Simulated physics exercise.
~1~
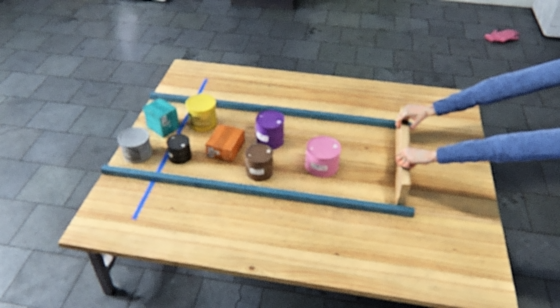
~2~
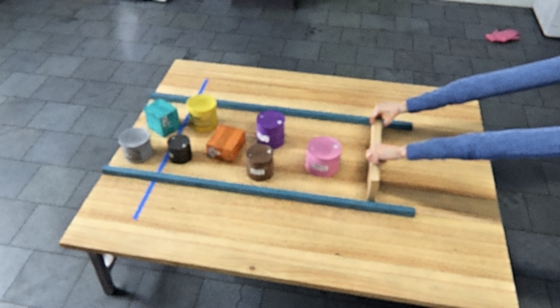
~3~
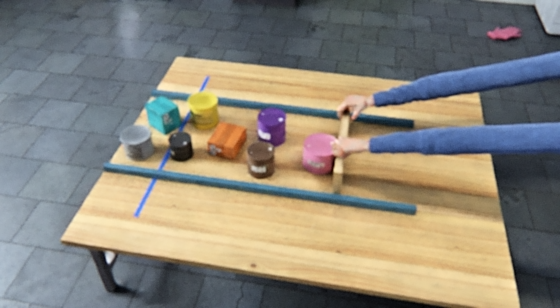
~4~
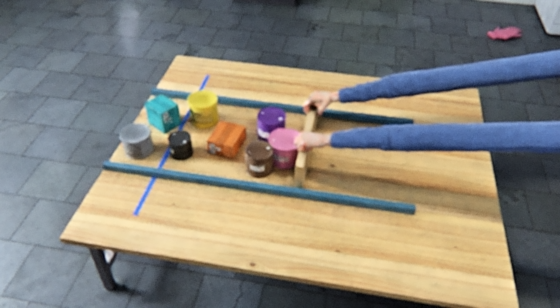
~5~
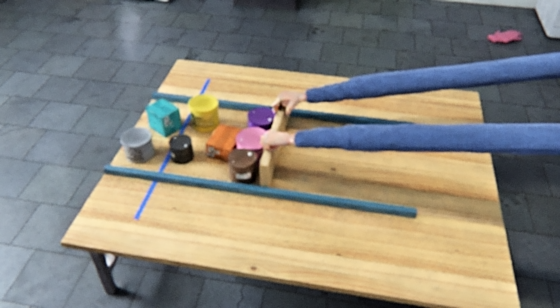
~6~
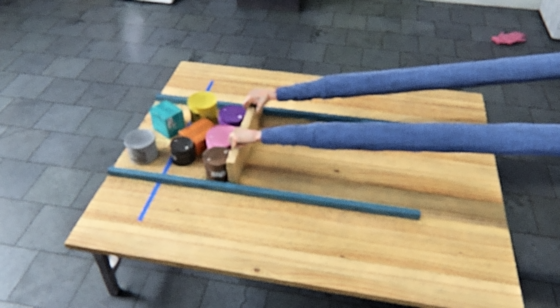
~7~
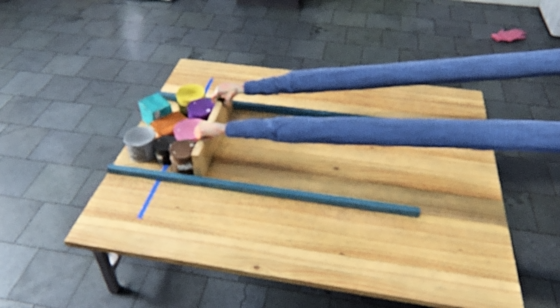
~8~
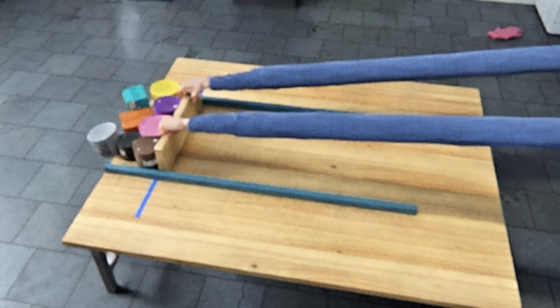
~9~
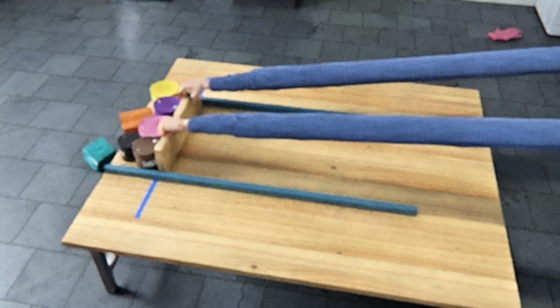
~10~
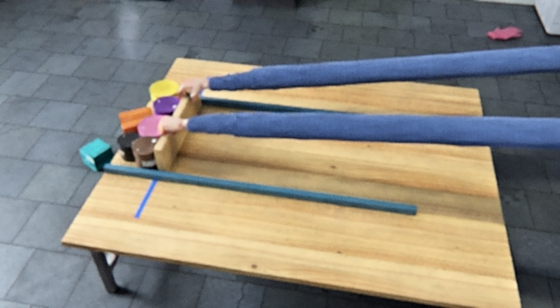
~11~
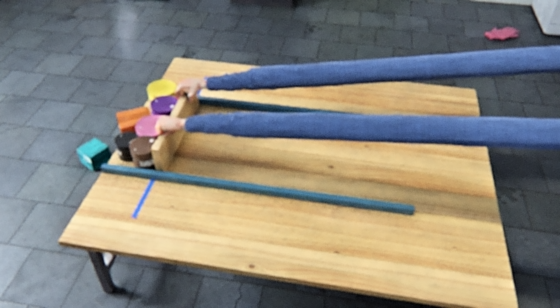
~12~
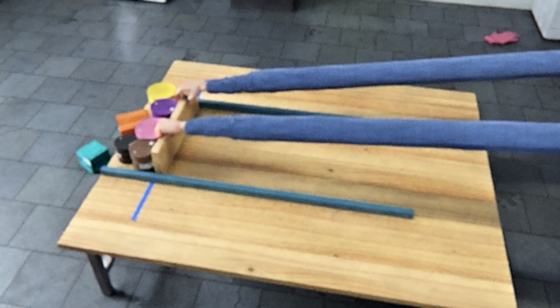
At first, a group of colourful tubs and parcels stands between two blue-green battens on a low wooden platform, while two hands hold an upright plank at the right. The hands slide the plank left, and it meets the pink canister, then gathers the brown and purple ones. The orange parcel and the rest bunch together as the push carries them towards the left edge. The plank stops around the blue tape, and the grey pail and turquoise parcel go over the edge. The turquoise parcel ends up beyond the near-left corner, the pail is out of sight, and the others stay crowded against the still plank.
